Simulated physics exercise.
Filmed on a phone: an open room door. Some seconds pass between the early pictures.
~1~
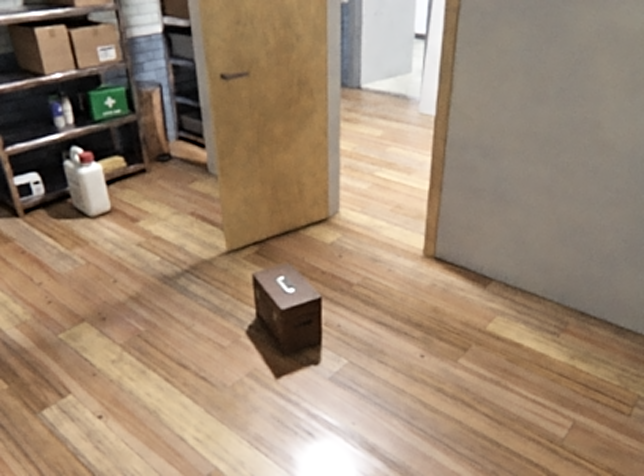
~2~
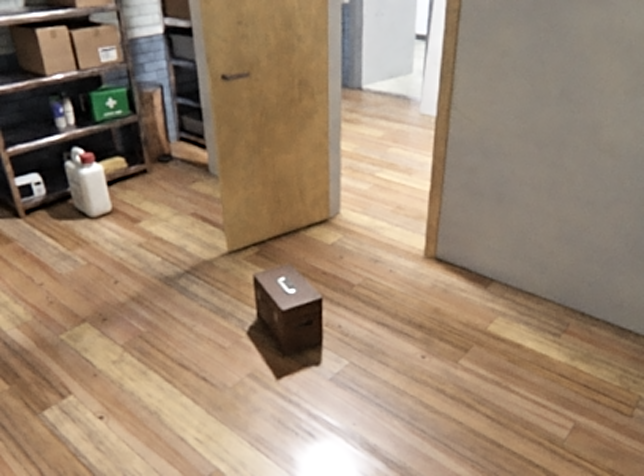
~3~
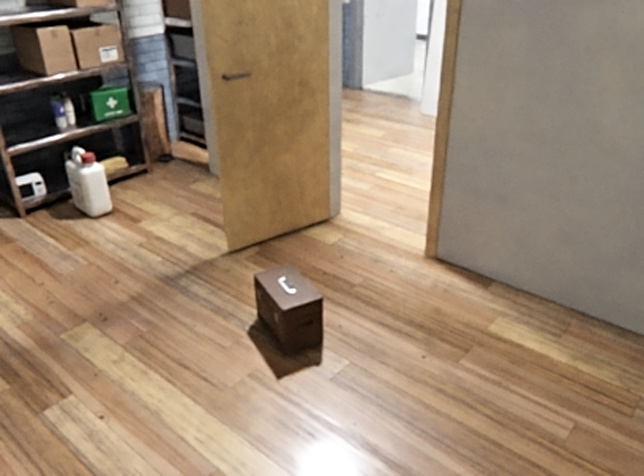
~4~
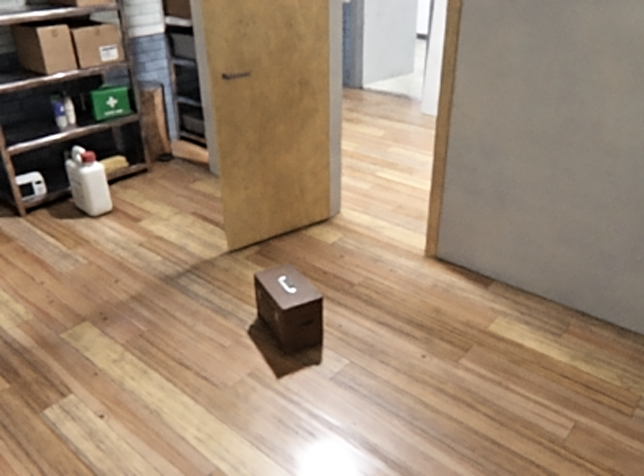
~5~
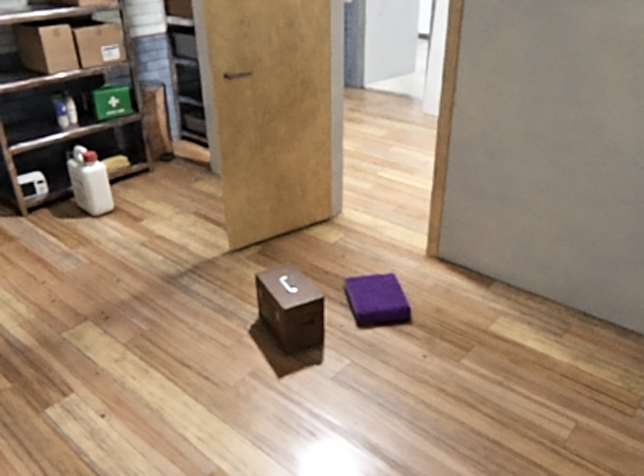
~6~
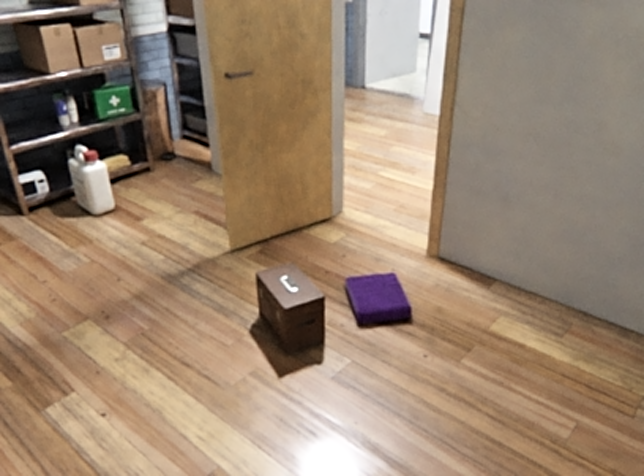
At first, a brown toolbox with a pale handle sits alone on a wooden floor in front of a wide-open door, with shelves to the left, and nothing moves. Then a purple cushion appears on the floor just right of the toolbox, while the door and toolbox stay still.
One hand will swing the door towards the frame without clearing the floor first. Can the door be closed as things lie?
It shuts.
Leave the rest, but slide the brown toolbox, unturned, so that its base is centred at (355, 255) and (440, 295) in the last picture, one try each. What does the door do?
First try: It jams; second try: It shuts.
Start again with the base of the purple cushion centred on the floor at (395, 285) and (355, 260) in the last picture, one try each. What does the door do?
First, it reaches the frame; second, it jams.
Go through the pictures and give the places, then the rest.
In the first frame, door wide open and still; brown toolbox (287, 307).
In the second frame, door wide open and still; brown toolbox (288, 308).
In the third frame, door wide open and still; brown toolbox (288, 308).
In the fourth frame, door wide open and still; brown toolbox (288, 307).
In the fifth frame, door wide open and still; brown toolbox (289, 307).
In the sixth frame, door wide open and still; purple cushion (377, 297); brown toolbox (290, 306).
Then, 1.00 s on from there, open by 72°.
Then, 1.70 s on from there, open by 33°.
In the end, open by 0°; both unmoved. At the end, from the last picture's camera, purple cushion near (377, 297).
